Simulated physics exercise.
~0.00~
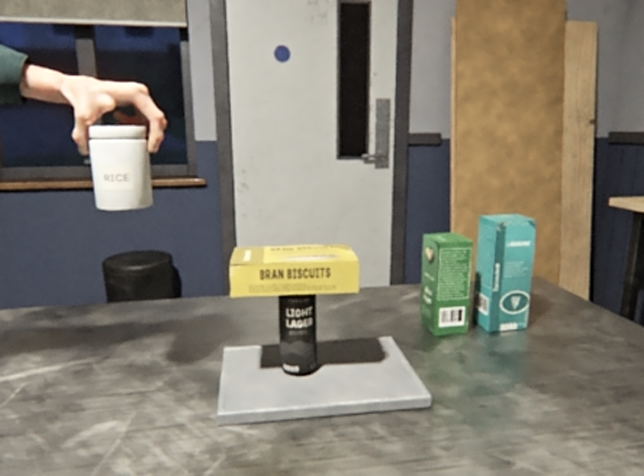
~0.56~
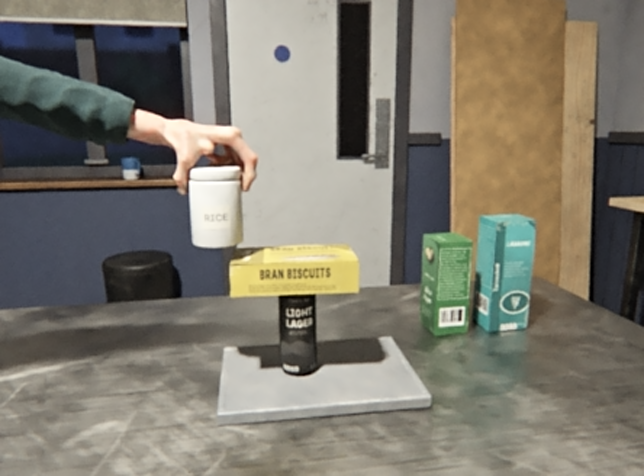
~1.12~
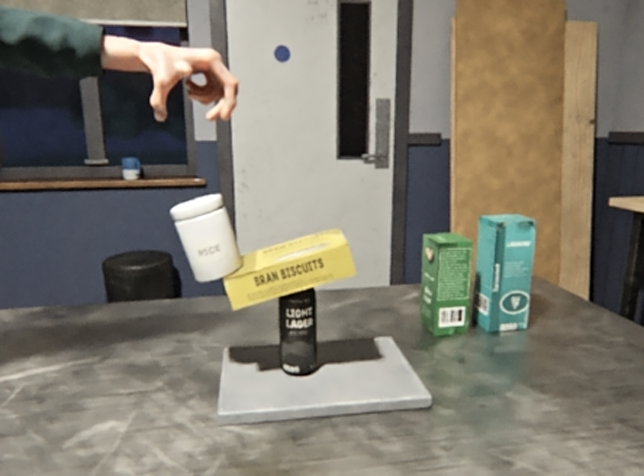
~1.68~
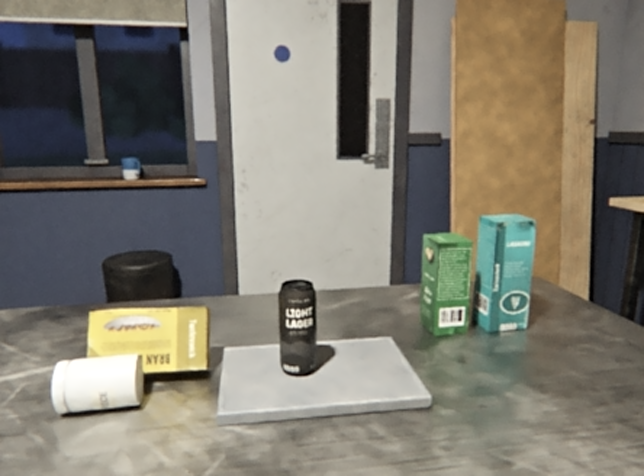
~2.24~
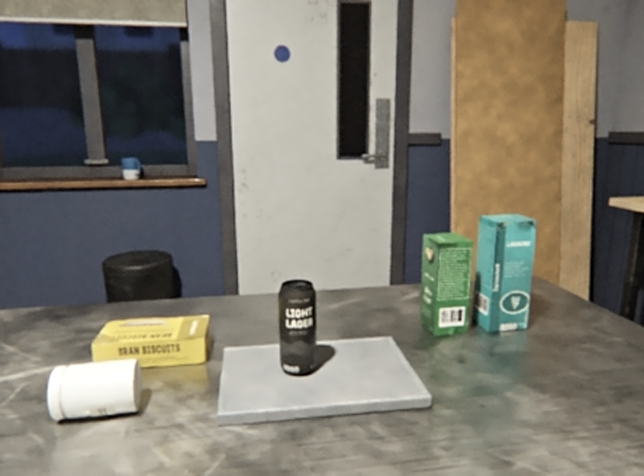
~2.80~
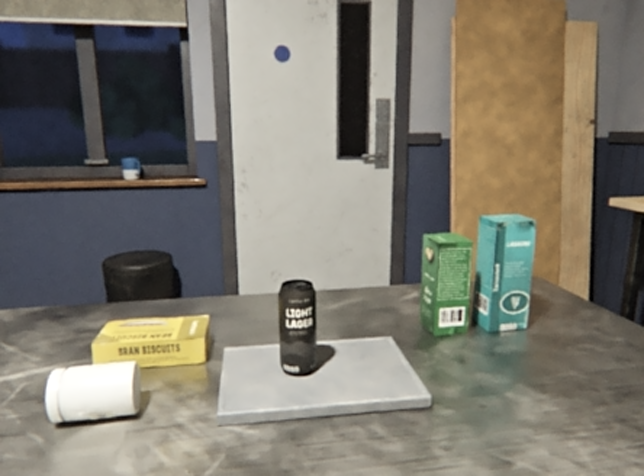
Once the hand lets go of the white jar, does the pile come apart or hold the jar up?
The pile comes apart. The white jar and the yellow packet drop to the table on the left, while the black can stays standing on the grey tray.
